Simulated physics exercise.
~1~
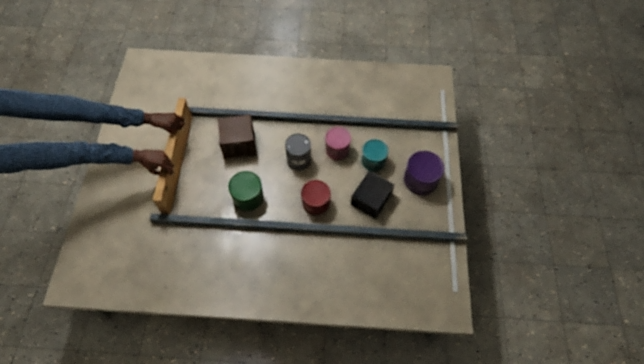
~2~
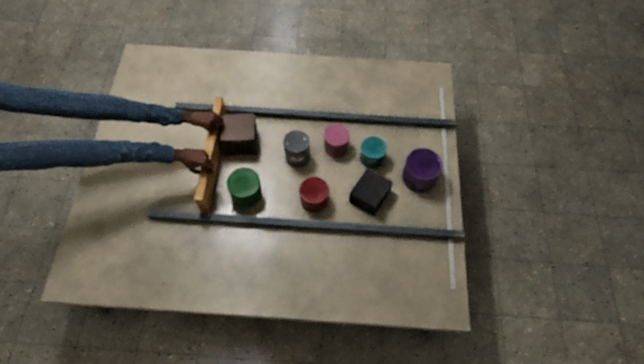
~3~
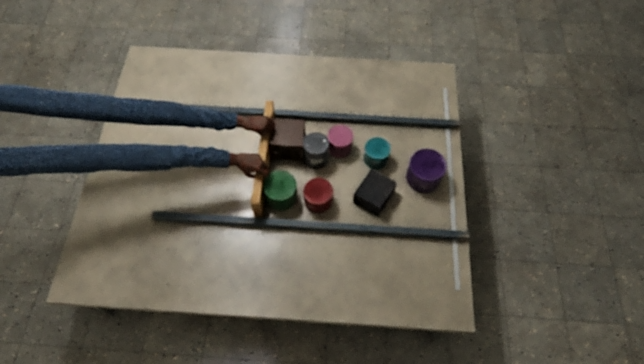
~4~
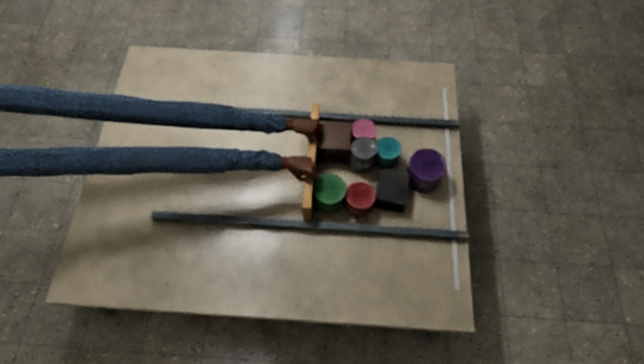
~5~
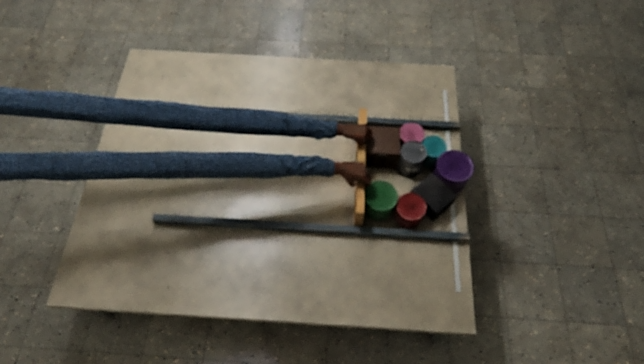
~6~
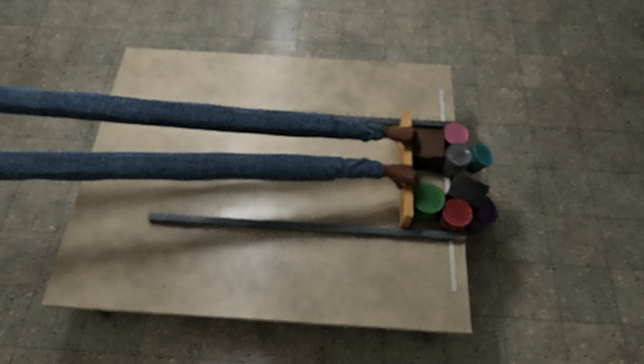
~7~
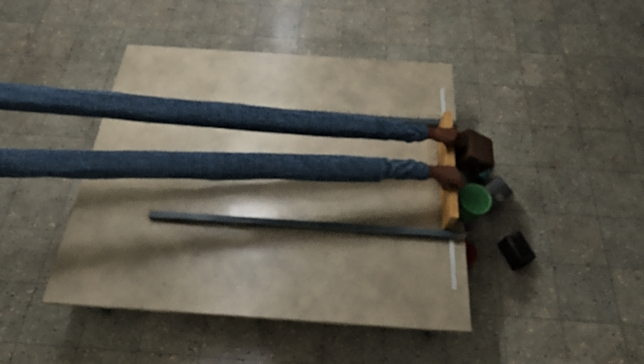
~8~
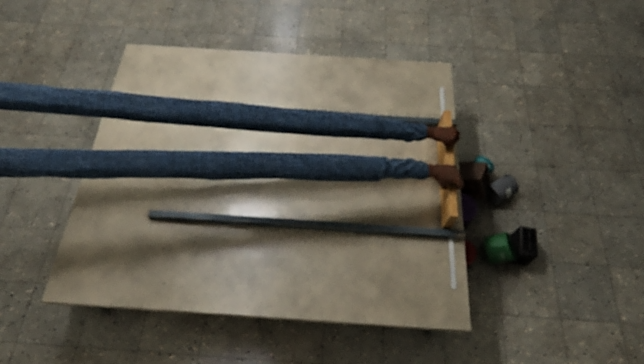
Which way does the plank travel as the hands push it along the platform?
The plank travels to the right, toward the strip of tape near the platform's end.
